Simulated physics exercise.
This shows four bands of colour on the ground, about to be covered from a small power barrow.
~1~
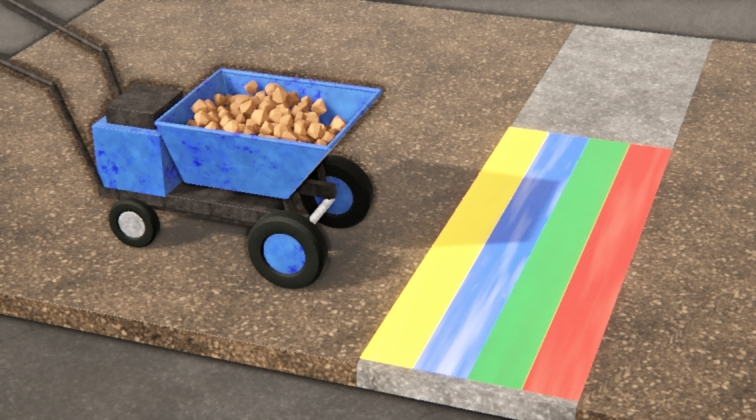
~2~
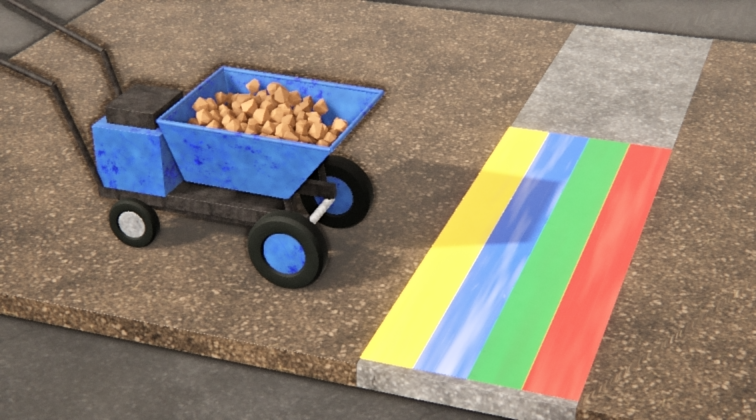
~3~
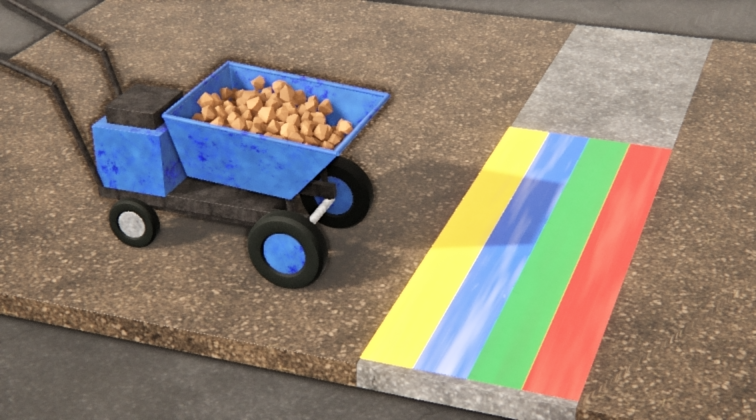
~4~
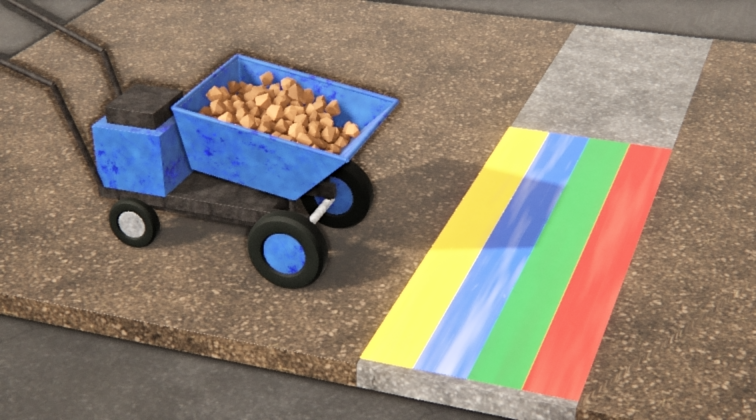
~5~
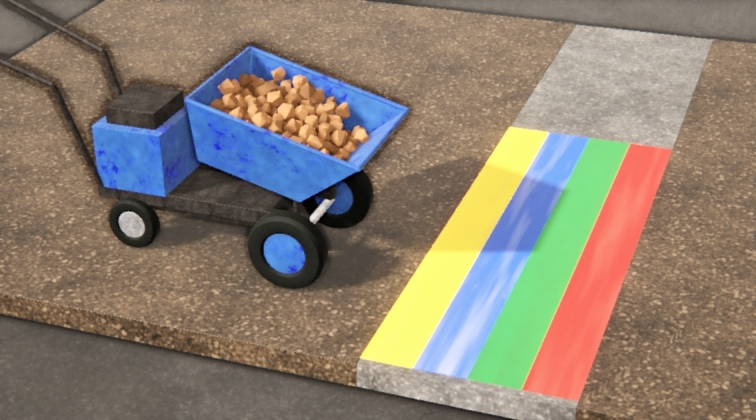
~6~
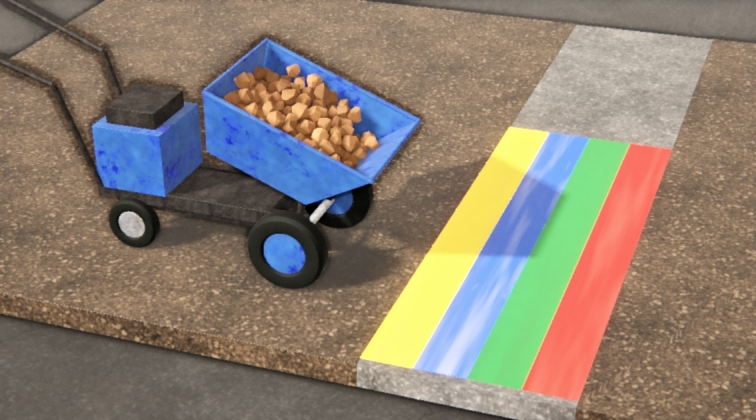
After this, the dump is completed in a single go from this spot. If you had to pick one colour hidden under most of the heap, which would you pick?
I would pick blue.
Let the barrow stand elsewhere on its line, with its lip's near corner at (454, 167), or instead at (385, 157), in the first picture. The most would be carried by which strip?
I would say red the first time, then the green one the next.
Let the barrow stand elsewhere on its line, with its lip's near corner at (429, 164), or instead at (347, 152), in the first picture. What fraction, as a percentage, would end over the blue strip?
Well, you'd get roughly 0 per cent from the first place and roughly 30 per cent from the second.
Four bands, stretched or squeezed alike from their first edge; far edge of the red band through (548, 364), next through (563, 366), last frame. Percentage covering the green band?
About 20 %, then 20 %.
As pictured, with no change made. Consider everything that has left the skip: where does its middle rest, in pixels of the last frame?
I'd say the middle ends up at about (502, 278).
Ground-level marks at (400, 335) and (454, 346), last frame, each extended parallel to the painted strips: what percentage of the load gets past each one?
Result, first then second: 70 %, 40 %.
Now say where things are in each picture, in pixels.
In the first frame, lip of the skip (328, 149), level; top of the load (261, 116), clay clods; yellow strip (405, 332); blue strip (456, 342); green strip (509, 352); red strip (563, 362).
In the second frame, lip of the skip (331, 150), tipped barely; top of the load (263, 116).
In the third frame, lip of the skip (337, 154), tipped barely; top of the load (246, 117).
In the fourth frame, lip of the skip (346, 160), tipped a little; top of the load (253, 113).
In the fifth frame, lip of the skip (358, 169), tipped clearly; top of the load (251, 102).
In the sixth frame, lip of the skip (371, 181), tipped clearly; top of the load (265, 98); yellow strip (405, 332); blue strip (456, 342); green strip (509, 352); red strip (563, 362).
Just after the last frame, skip tipped steeply; every one in the skip.
A moment on, skip tipped right over; roughly half in the skip; about a tenth over the yellow strip; roughly a third over the blue strip; about a tenth over the green strip; just a few over the red strip.
Further on, skip tipped right over; roughly a quarter in the skip; about a tenth over the yellow strip; roughly a third over the blue strip; roughly a quarter over the green strip; about a tenth over the red strip; just a few off the paint.
When it is over, skip tipped right over; roughly a quarter in the skip; about a tenth over the yellow strip; roughly a third over the blue strip; roughly a quarter over the green strip; about a tenth over the red strip; just a few off the paint.
